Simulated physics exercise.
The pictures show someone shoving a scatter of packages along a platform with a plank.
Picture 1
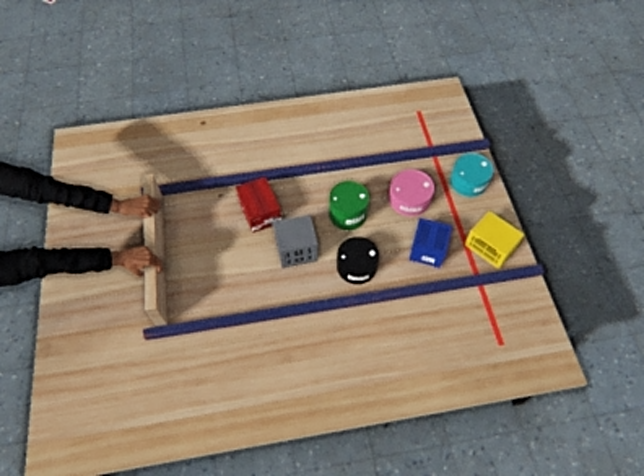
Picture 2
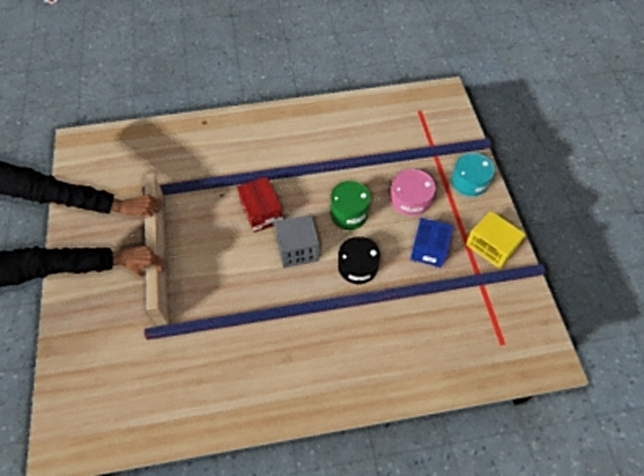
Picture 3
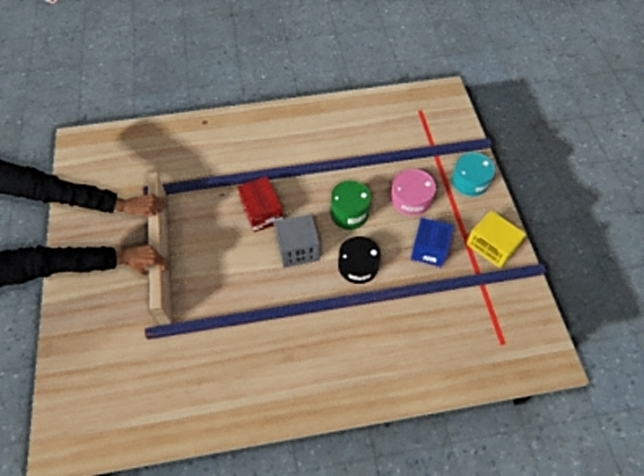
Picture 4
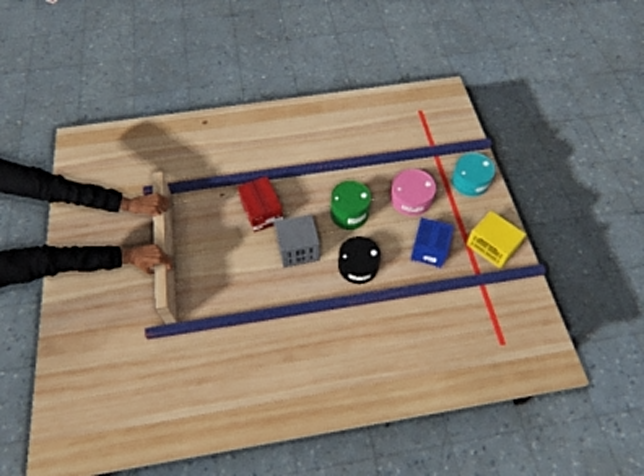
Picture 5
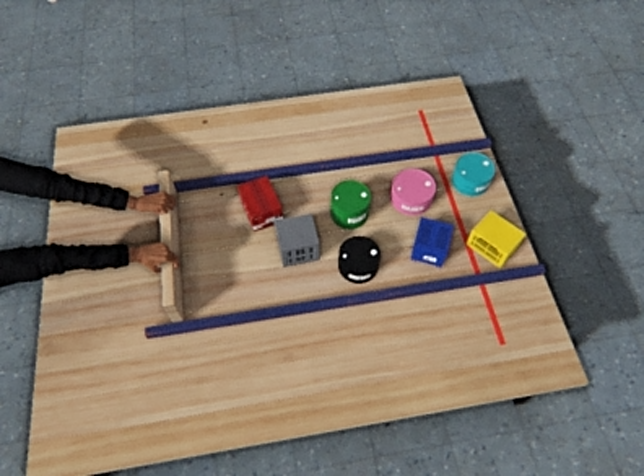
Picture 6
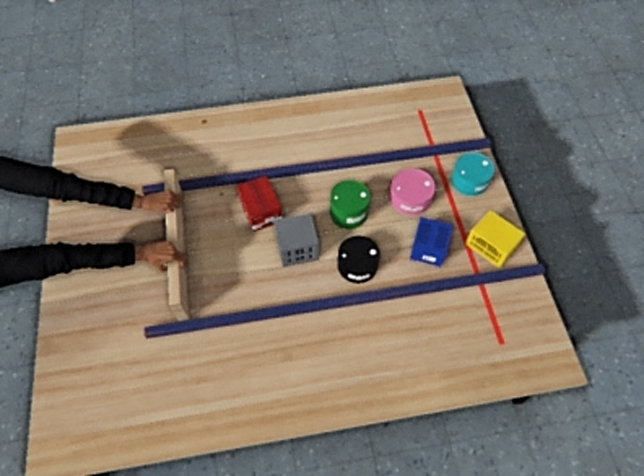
Two hands slid a wooden plank slightly to the right along a board between two blue rails, while the colorful boxes and round containers ahead of it, some near a red line, stayed put.
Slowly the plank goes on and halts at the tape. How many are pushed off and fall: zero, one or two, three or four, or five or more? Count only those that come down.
The number that fall off is three or four.
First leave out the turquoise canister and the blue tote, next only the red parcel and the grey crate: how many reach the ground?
Fallen: 1, and 2 in the other try.
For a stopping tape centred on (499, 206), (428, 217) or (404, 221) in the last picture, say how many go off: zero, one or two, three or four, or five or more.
One after another: More than four; 1 or 2; either one or two.
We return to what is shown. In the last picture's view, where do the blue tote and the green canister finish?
The blue tote at (518, 219), the green canister at (502, 184).
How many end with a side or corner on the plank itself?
The number is 3.
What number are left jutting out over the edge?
The number is 2.
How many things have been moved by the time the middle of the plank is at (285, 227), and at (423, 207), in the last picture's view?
By then 2, and 8.
Soon after, none off yet; turquoise canister at rest near (472, 174); yellow crate at rest near (495, 239); blue tote at rest near (431, 243).
After that, none off yet; turquoise canister tilting a little near (515, 162); yellow crate displaced a little near (508, 237); blue tote displaced about its own width near (467, 228).
In the end, the number that fall off is three or four; gone, pink canister, yellow crate and turquoise canister.
